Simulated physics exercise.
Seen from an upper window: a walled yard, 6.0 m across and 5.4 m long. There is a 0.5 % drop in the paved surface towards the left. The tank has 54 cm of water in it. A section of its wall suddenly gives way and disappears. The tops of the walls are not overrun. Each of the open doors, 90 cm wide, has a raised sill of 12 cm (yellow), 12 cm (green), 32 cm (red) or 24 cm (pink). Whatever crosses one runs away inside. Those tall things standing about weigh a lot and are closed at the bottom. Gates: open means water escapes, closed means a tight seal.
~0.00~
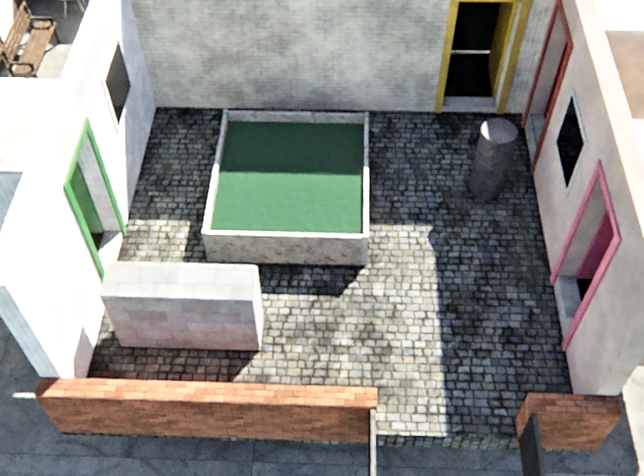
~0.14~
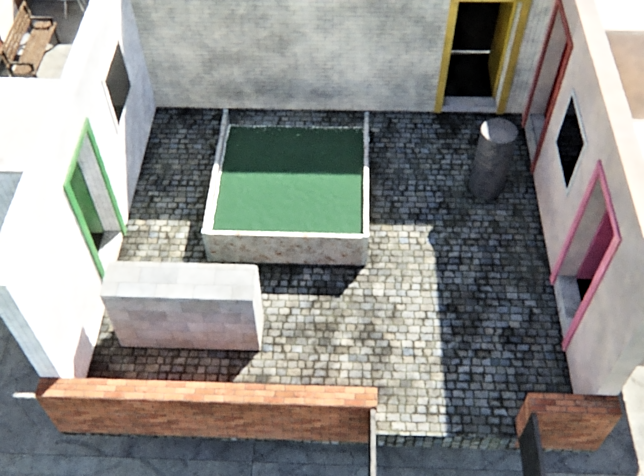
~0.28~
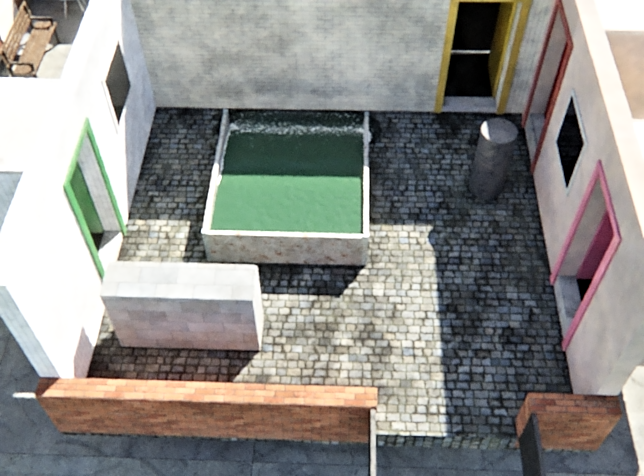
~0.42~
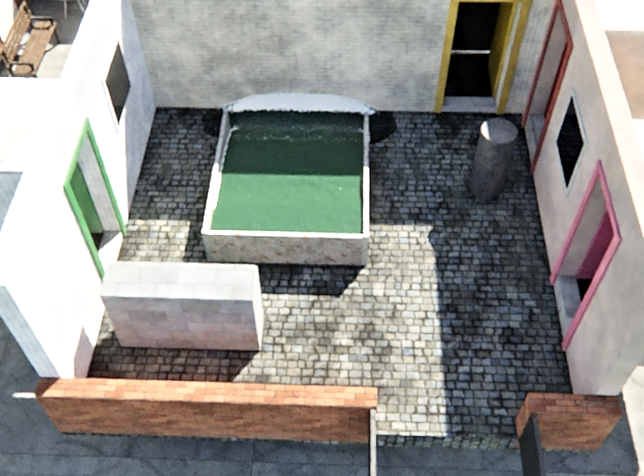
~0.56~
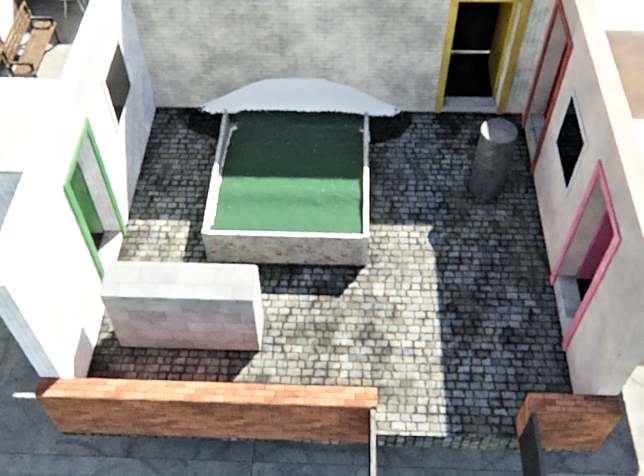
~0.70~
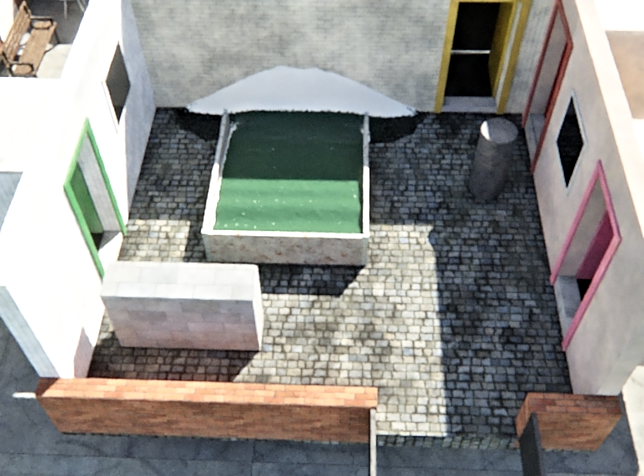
White foaming water spreading in a widening mound behind a green-filled tank in a cobbled, walled yard, after its far wall disappears.
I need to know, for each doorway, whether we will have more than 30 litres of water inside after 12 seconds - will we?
My prediction: At the yellow door the limit will not be outstripped; at the green door the limit will not be outstripped; at the red door the limit will not be outstripped; at the pink door the limit will not be outstripped.
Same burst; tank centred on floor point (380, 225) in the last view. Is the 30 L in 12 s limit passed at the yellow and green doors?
Yellow gets more than that, green gets no more than that.
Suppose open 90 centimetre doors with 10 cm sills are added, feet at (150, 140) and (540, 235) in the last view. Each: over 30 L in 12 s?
More, less.
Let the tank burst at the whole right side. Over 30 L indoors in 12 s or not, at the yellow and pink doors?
Compared with the limit, yellow is higher and pink is lower.
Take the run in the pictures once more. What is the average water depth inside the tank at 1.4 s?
33 cm.
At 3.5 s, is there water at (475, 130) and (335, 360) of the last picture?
Soaked, untouched.
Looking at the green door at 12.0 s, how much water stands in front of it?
It's some 8.0 centimetres deep.
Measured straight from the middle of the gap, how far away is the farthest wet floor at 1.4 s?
It's close to 3.4 metres.
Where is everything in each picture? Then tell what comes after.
Still water, 54 cm deep, in the tank at (291, 173), in the first picture.
The front is at a hidden place, 1.1 m from the gap on the tank's far side; 0.5 m2 of floor is under water; 54 cm left at the back of the tank, in the second picture.
The front is at (373, 122), 1.3 m from the gap on the tank's far side; 1.6 m2 of floor is under water; 54 cm left at the back of the tank, in the third picture.
Water pours out on the tank's far side and has run 1.6 m, to (384, 112); typically 14 cm deep outside, 54 cm at the tank's back, in the fourth picture.
The front is at (193, 109), 1.9 m from the gap on the tank's far side; 2.1 m2 of floor is under water; 54 cm left at the back of the tank, in the fifth picture.
The front is at (178, 109), 2.2 m from the gap on the tank's far side; 2.3 m2 of floor is under water; 51 cm left at the back of the tank, in the sixth picture.
After 1.4 s water covers 20 % of the floor and is deepest (42 cm) near (286, 116); yellow door 6 cm at the sill, 0 L in, green door not reached, red door not reached, pink door not reached.
After 2.2 s water covers 30 % of the floor and is deepest (42 cm) near (166, 114); yellow door 9 cm at the sill, 0 L in, green door 2 cm at the sill, 0 L in, red door 25 cm at the sill, 0 L in, pink door not reached.
After 3.5 s water covers 55 % of the floor and is deepest (26 cm) near (172, 308); yellow door 11 cm at the sill, 1 L in, green door 6 cm at the sill, 0 L in, red door 21 cm at the sill, 0 L in, pink door 3 cm at the sill, 0 L in.
After 7.0 s water covers 95 % of the floor and is deepest (18 cm) near (154, 121); yellow door 11 cm at the sill, 12 L in, green door 12 cm at the sill, 3 L in, red door 12 cm at the sill, 0 L in, pink door 2 cm at the sill, 0 L in.
After 12.0 s water covers 95 % of the floor and is deepest (10 cm) near (361, 325); yellow door 7 cm at the sill, 12 L in, green door 8 cm at the sill, 4 L in, red door 6 cm at the sill, 0 L in, pink door 7 cm at the sill, 0 L in.
